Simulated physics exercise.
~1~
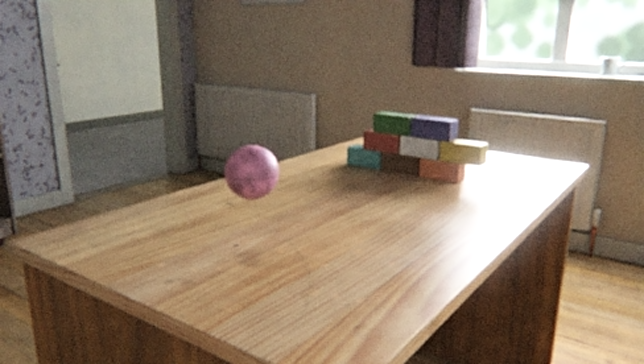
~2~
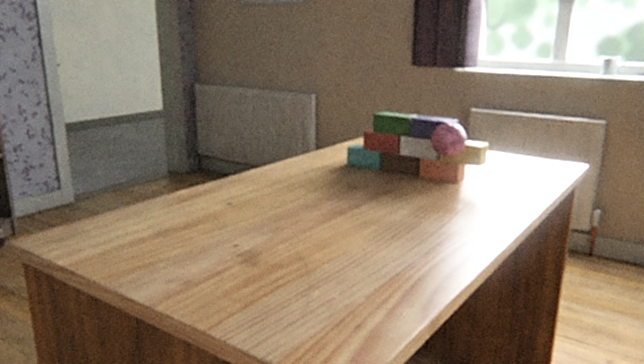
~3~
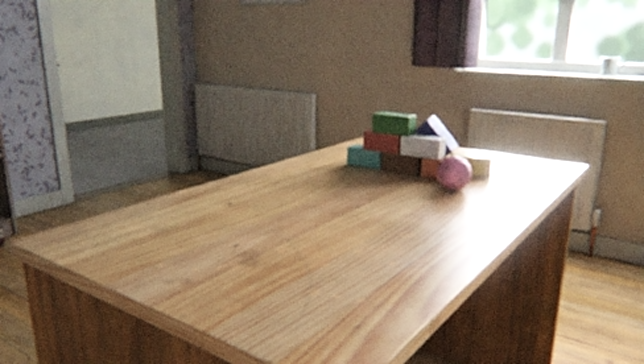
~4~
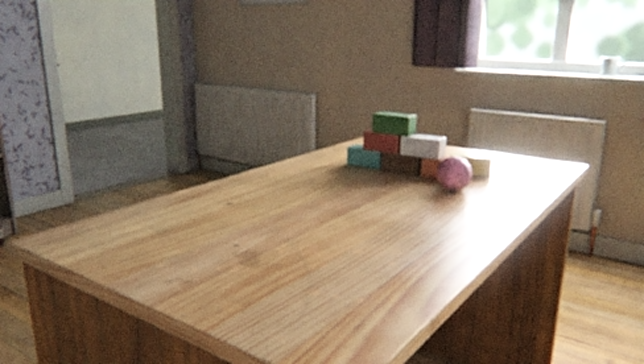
A pink ball flew over a wooden table to the right and struck a small stack of colored blocks, knocking the blue one off the top and out of sight and tipping the yellow one, then rested in front while the others stayed stacked.
